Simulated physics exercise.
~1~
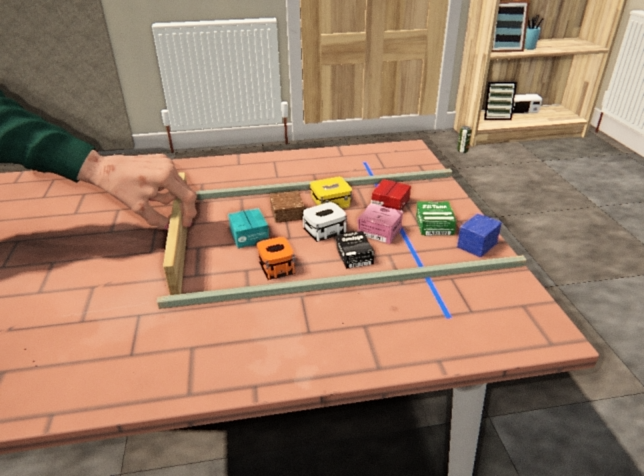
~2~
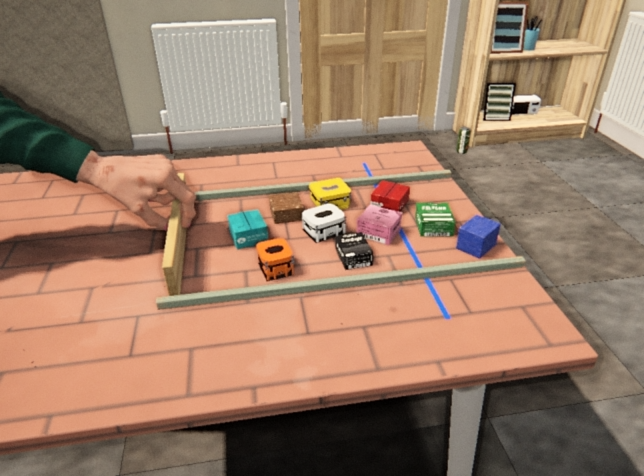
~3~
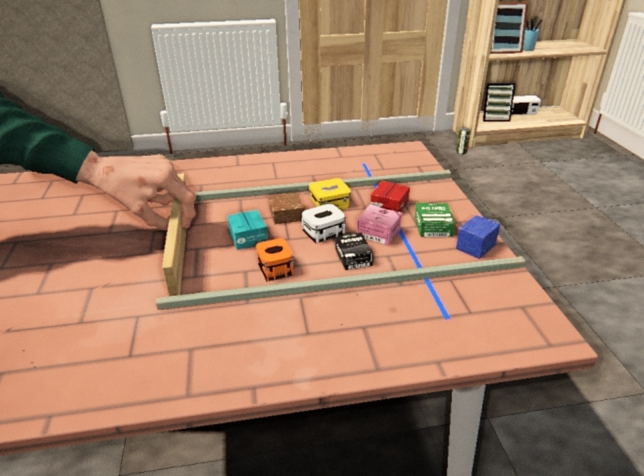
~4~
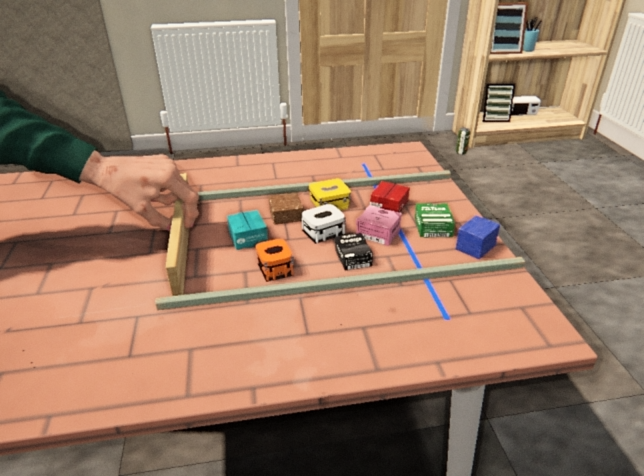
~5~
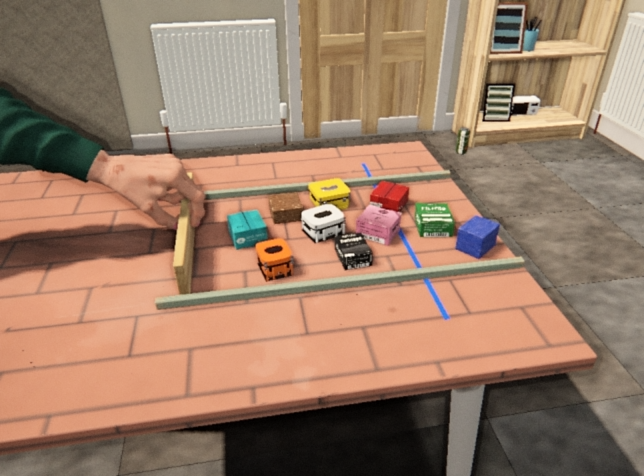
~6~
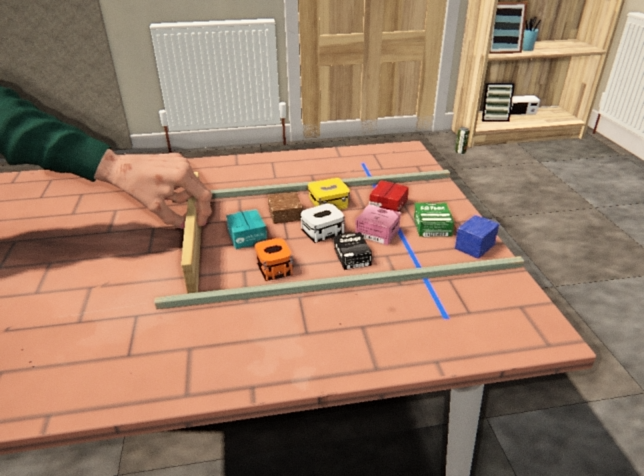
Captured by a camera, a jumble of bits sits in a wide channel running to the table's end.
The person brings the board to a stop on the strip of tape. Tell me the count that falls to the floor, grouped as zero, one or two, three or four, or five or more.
The edge claims one or two.
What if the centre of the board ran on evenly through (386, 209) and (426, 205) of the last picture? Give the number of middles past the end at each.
1 and 4.
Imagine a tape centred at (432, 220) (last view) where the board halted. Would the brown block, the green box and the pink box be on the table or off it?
The brown block holds on; the green box tumbles off; the pink box comes down.
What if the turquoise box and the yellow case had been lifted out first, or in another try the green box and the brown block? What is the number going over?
0 and 0.
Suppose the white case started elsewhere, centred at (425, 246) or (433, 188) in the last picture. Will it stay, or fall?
Spot by spot, it stays put and then it stays put.
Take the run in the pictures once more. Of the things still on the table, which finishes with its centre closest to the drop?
The pink box finishes nearest.
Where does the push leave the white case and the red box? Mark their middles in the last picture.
The white case comes to rest close to (441, 211), while the red box rests close to (459, 197).
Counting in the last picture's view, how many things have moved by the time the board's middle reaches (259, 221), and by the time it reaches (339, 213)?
So 2, and at the other place 9.
A little later, none off yet; blue block at rest near (477, 236); green box at rest near (433, 220); red box at rest near (389, 197).
Next, none off yet; blue block at rest near (477, 236); green box moving near (439, 219); red box moving near (393, 198).
Later still, none off yet; blue block moving near (482, 238); green box shifted about its own width near (486, 214); red box shifted about its own width near (436, 199).
When it is over, the number that fall off is one or two; down, green box.
